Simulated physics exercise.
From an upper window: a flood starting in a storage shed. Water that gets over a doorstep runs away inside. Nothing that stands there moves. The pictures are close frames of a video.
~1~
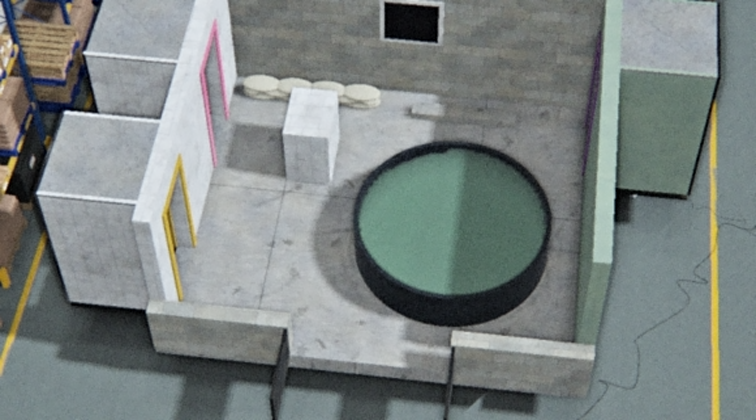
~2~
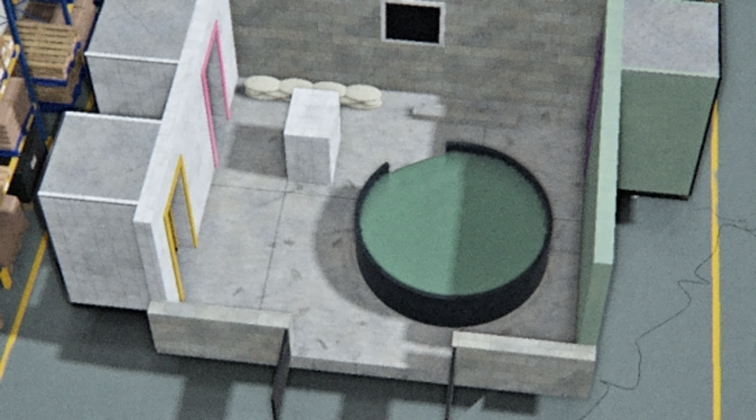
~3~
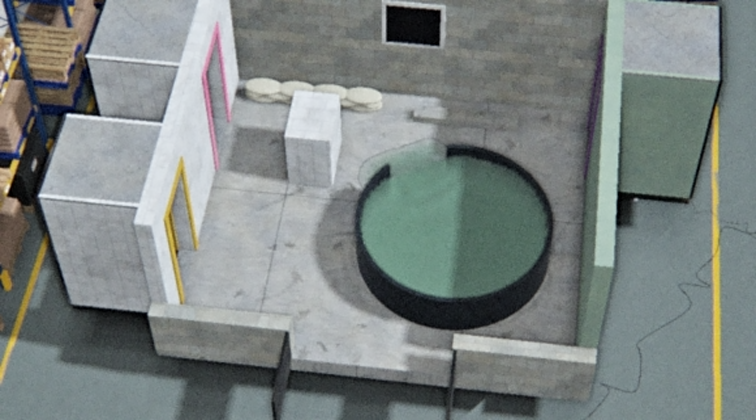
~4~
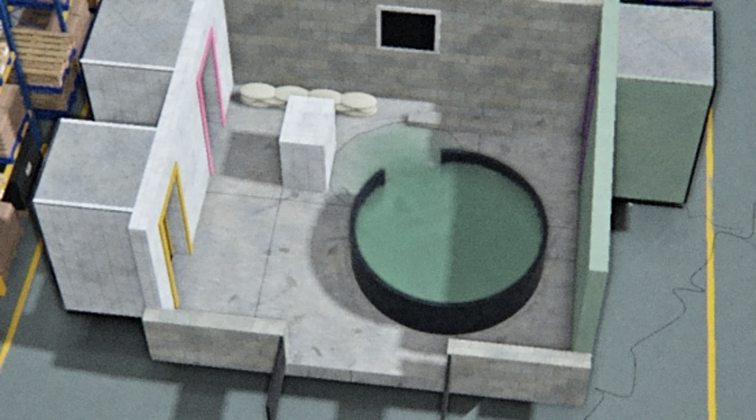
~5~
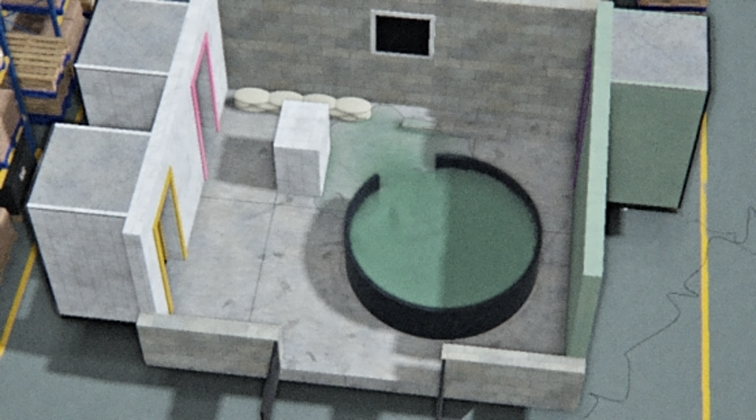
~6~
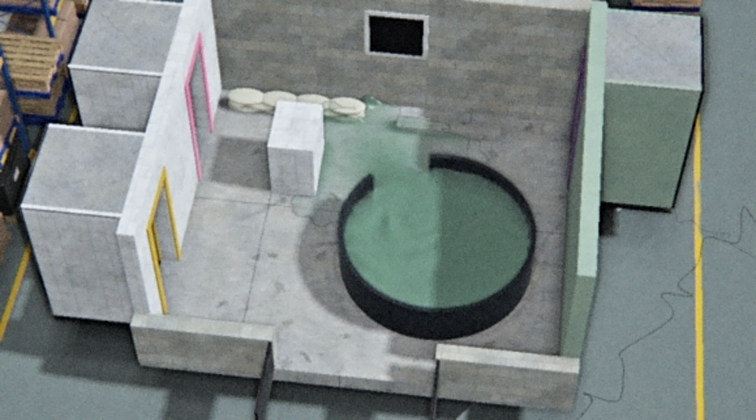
Green water poured from a gap that opened in the far side of a round, dark-rimmed tank, then spread across the grey floor toward the white block and the pale sacks along the back wall.
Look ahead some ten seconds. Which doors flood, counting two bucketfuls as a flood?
In the end: The pink door floods; the purple door floods; the yellow door floods.
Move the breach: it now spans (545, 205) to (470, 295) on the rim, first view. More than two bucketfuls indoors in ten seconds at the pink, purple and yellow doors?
One by one: The pink one lets less in, the purple one is over, the yellow one lets more in.
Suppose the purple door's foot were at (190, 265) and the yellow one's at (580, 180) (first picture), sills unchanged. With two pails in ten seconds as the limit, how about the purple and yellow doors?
One by one: Purple door floods, yellow door goes over.
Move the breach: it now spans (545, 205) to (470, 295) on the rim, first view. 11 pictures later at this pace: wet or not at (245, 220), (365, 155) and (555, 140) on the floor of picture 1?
In that order: No water, free of water, wet.
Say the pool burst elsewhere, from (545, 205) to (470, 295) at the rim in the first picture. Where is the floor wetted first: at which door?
That is the purple door.
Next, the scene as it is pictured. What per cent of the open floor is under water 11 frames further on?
About 45 per cent.
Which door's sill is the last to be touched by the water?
That is the one in yellow.
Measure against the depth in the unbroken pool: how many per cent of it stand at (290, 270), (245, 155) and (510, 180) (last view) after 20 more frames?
In that order: 2, 10 and 4 per cent.
A moment on, water covers 25 % of the floor; the pink door not reached, the purple door not reached, the yellow door not reached.
Next, water covers 45 % of the floor; the pink door under two buckets in, the purple door wet at the sill, nothing in, the yellow door not reached.
Then, water covers 70 % of the floor; the pink door over two buckets in, the purple door over two buckets in, the yellow door wet at the sill, nothing in.
Later, water covers 95 % of the floor; the pink door far over two buckets in, the purple door far over two buckets in, the yellow door wet at the sill, nothing in.
In the end, water covers 95 % of the floor; the pink door far over two buckets in, the purple door far over two buckets in, the yellow door over two buckets in.
